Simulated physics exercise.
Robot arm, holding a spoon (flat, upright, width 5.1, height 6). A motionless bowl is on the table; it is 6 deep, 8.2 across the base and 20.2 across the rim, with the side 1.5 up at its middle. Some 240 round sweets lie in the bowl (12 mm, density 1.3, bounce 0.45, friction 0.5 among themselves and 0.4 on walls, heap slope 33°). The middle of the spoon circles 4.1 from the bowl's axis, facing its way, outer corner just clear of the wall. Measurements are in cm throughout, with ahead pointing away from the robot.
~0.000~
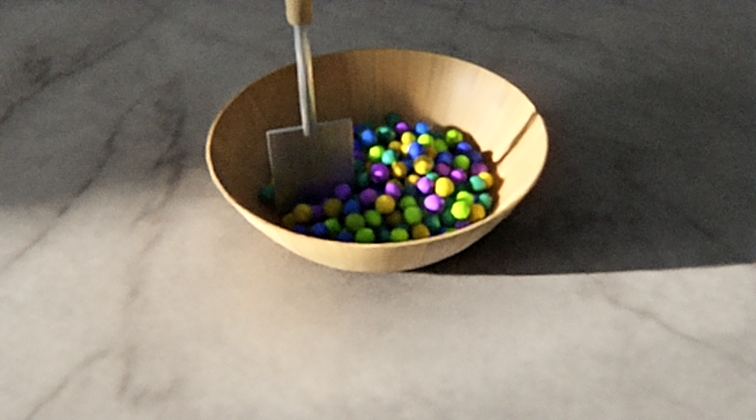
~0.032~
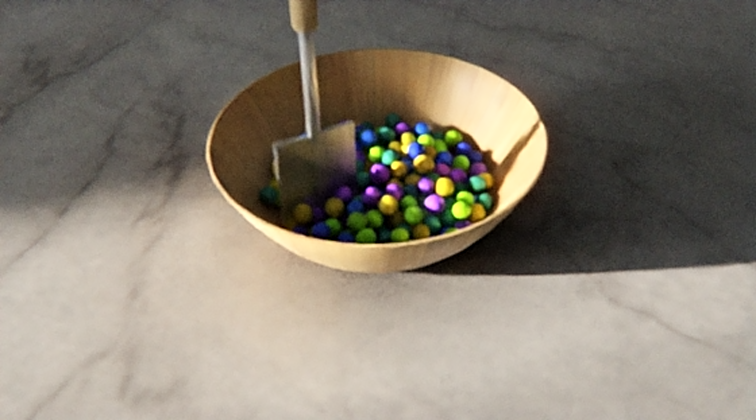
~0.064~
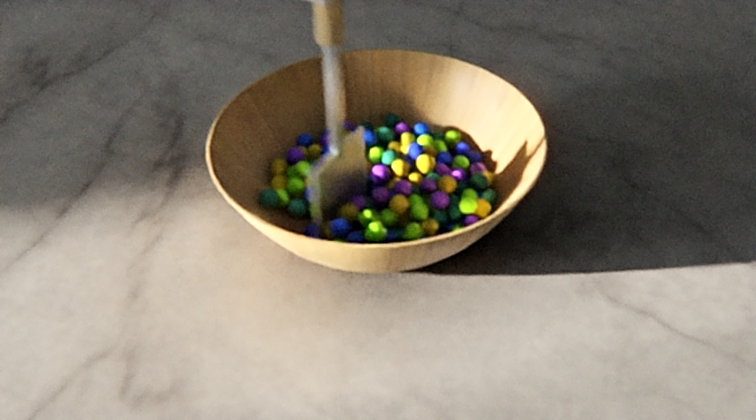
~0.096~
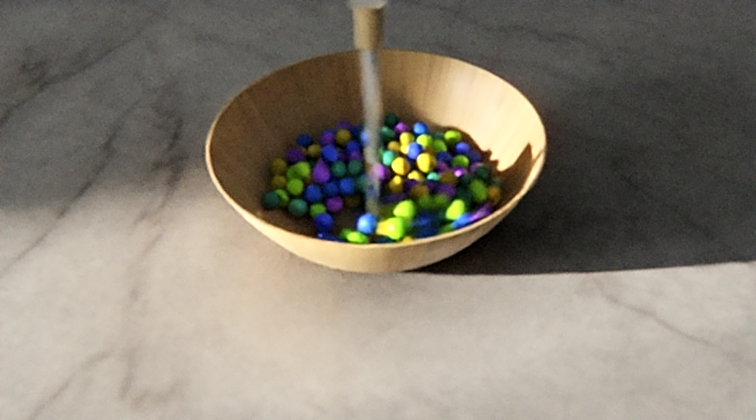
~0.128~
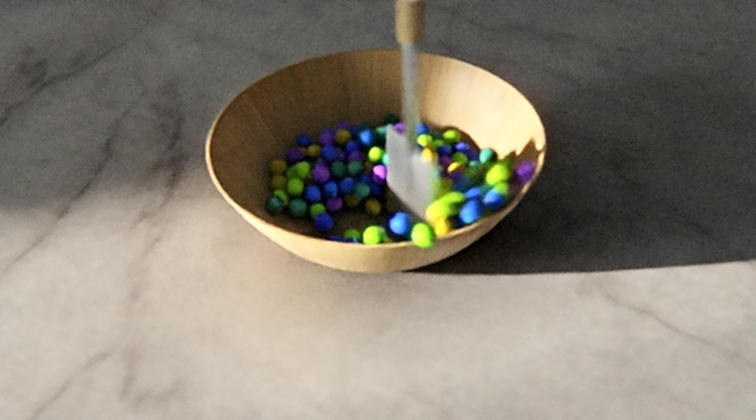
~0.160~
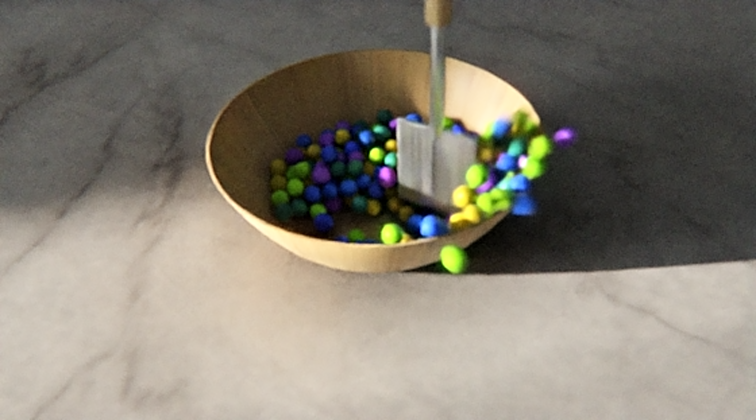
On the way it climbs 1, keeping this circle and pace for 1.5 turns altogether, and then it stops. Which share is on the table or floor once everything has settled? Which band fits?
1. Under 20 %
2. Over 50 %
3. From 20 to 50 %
Option 3: From 20 to 50 %.
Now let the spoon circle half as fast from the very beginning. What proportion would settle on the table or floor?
It would be near 0 per cent.
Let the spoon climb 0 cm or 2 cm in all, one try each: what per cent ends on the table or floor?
Close to 30 and 25 percent, in that order.
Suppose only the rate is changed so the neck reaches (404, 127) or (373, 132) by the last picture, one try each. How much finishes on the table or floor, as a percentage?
Near 10 per cent for the first, near 0 per cent for the second.
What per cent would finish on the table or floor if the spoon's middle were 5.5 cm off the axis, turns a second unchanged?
That would give close to 5 per cent.
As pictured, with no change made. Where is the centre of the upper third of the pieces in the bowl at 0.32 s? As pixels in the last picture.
I'd put it at around (305, 93).
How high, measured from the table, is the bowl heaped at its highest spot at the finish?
The top sits some 4.5 cm up.
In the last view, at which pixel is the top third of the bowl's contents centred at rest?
(426, 199).
By 0.32 s, 290° round, highest piece 12 above the table; 191 in the bowl, 17 on the table or floor, 33 in flight or on the tool.
By 0.48 s, 84° round, highest piece 8 above the table; 165 in the bowl, 64 on the table or floor, 12 in flight or on the tool.
By 0.76 s, 180° round, highest piece 5 above the table; 159 in the bowl, 82 on the table or floor.
By 1.46 s, 180° round, highest piece 4 above the table; 159 in the bowl, 82 on the table or floor.
Final count, 159 in the bowl, 82 on the table or floor. That is 34 % on the table or floor.
